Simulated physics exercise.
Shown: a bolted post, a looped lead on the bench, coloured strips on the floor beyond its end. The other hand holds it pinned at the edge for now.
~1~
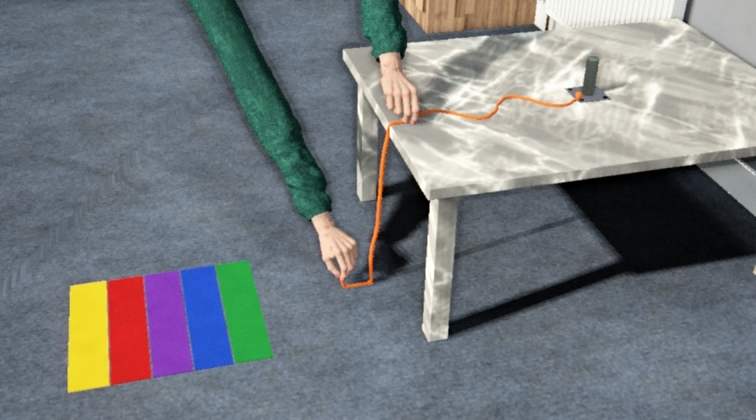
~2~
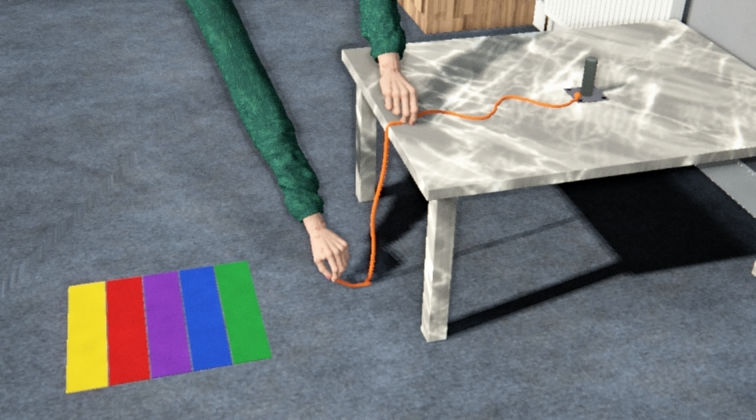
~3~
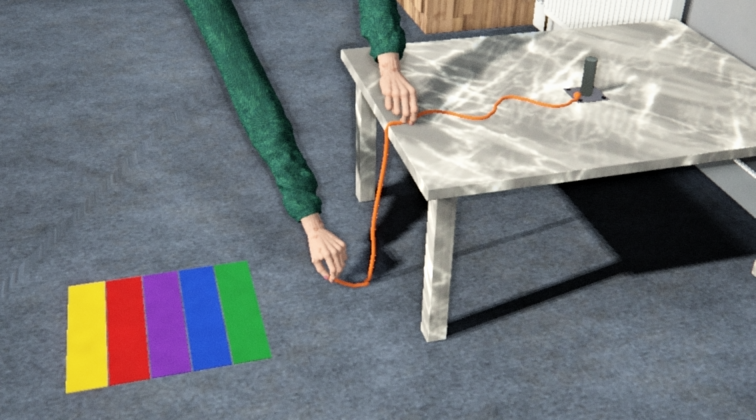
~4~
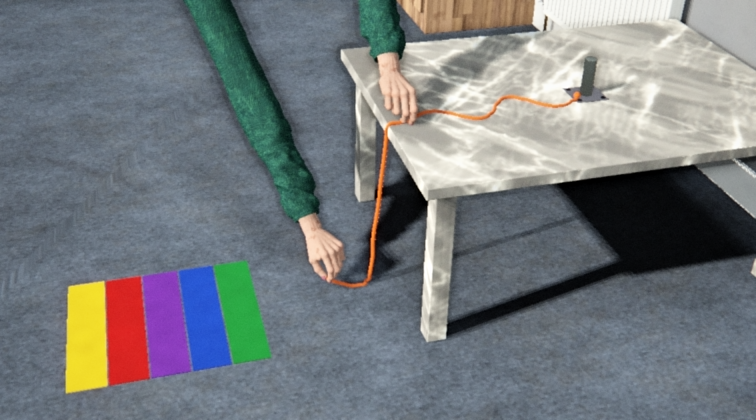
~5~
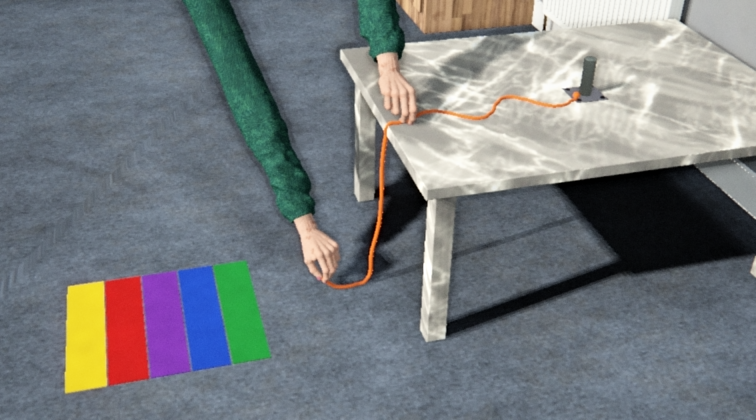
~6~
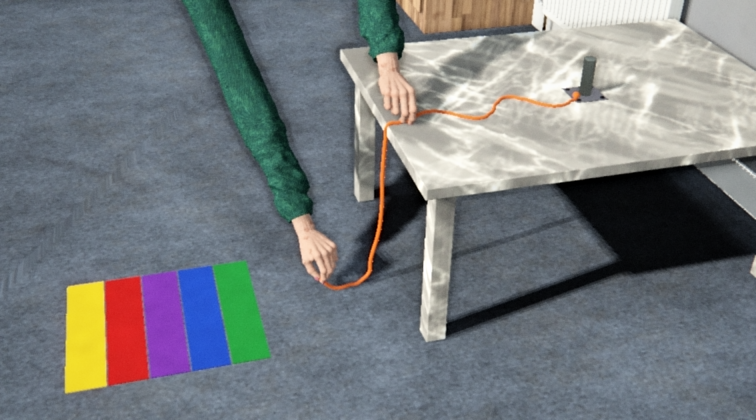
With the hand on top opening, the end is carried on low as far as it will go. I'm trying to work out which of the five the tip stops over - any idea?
I would say the purple one.
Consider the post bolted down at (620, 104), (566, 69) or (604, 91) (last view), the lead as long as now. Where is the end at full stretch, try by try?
Estimated pixels per try: (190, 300); (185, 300); (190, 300).
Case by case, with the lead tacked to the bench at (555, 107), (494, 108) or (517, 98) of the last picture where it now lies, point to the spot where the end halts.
First try (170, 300), second try (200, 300), third try (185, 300).
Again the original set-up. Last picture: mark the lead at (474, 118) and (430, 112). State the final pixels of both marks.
The first moves to (434, 116), the second to (390, 123).
Early on, end near (224, 294); over green.
Midway, end near (184, 300); over blue.
At the end of the slack, end near (160, 304); over purple. Over purple.
